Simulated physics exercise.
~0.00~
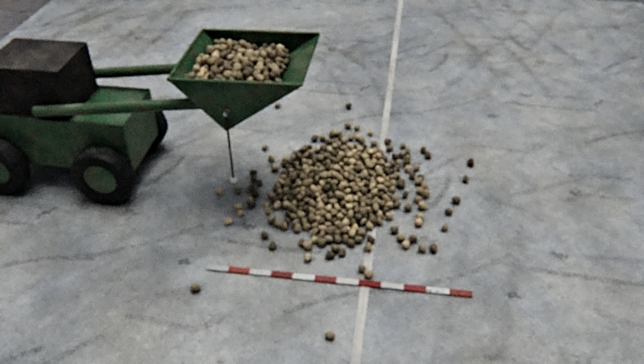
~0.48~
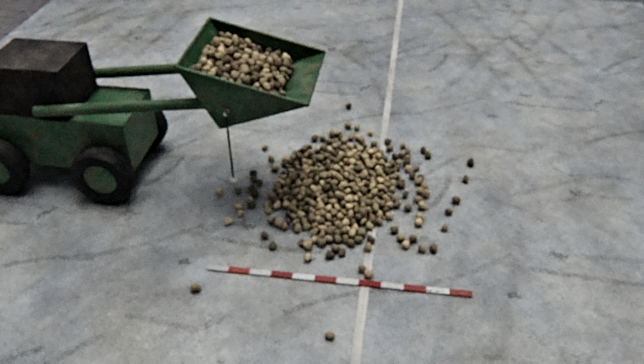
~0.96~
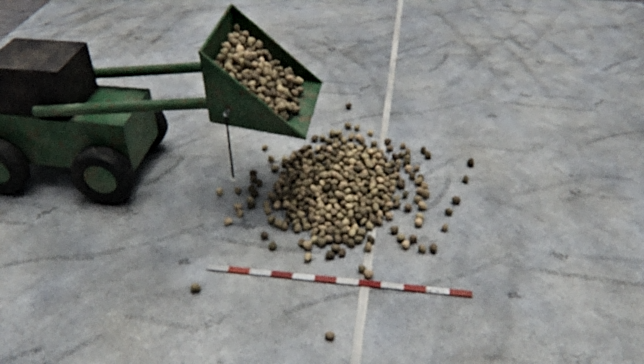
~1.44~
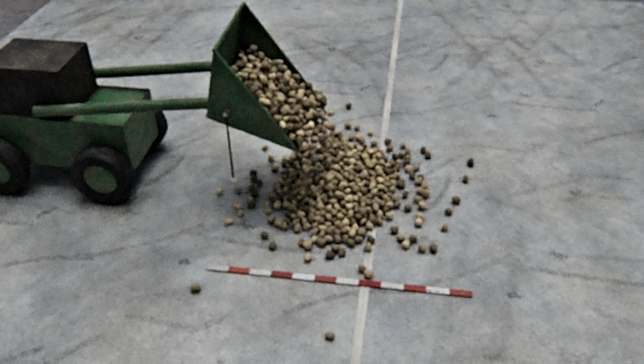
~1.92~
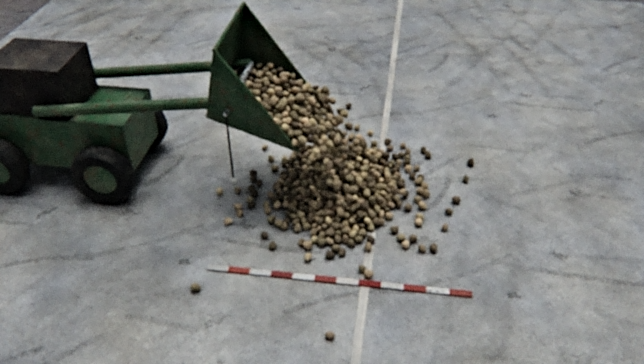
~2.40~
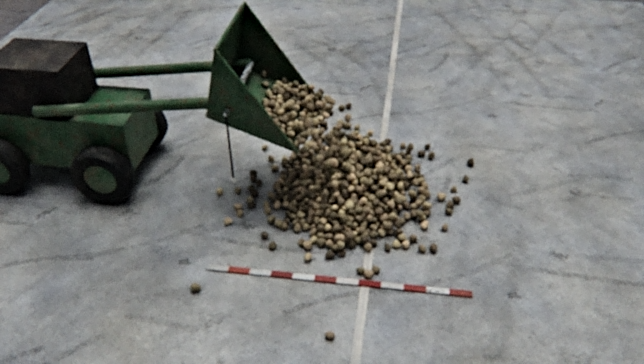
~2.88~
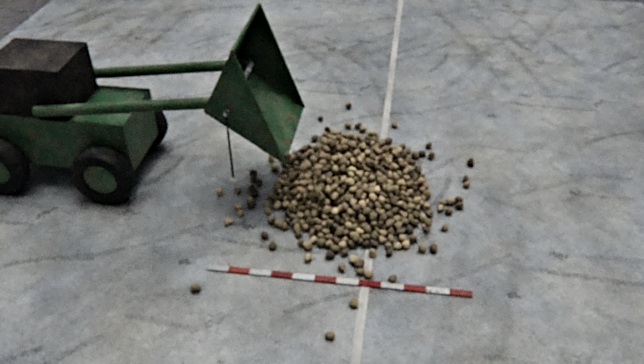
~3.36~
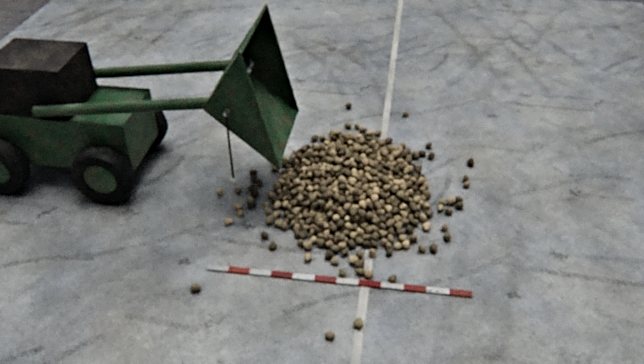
Green toy-like loader tipping its bucket in two stages, spilling round stones onto a loose pile across a painted line, ending empty.
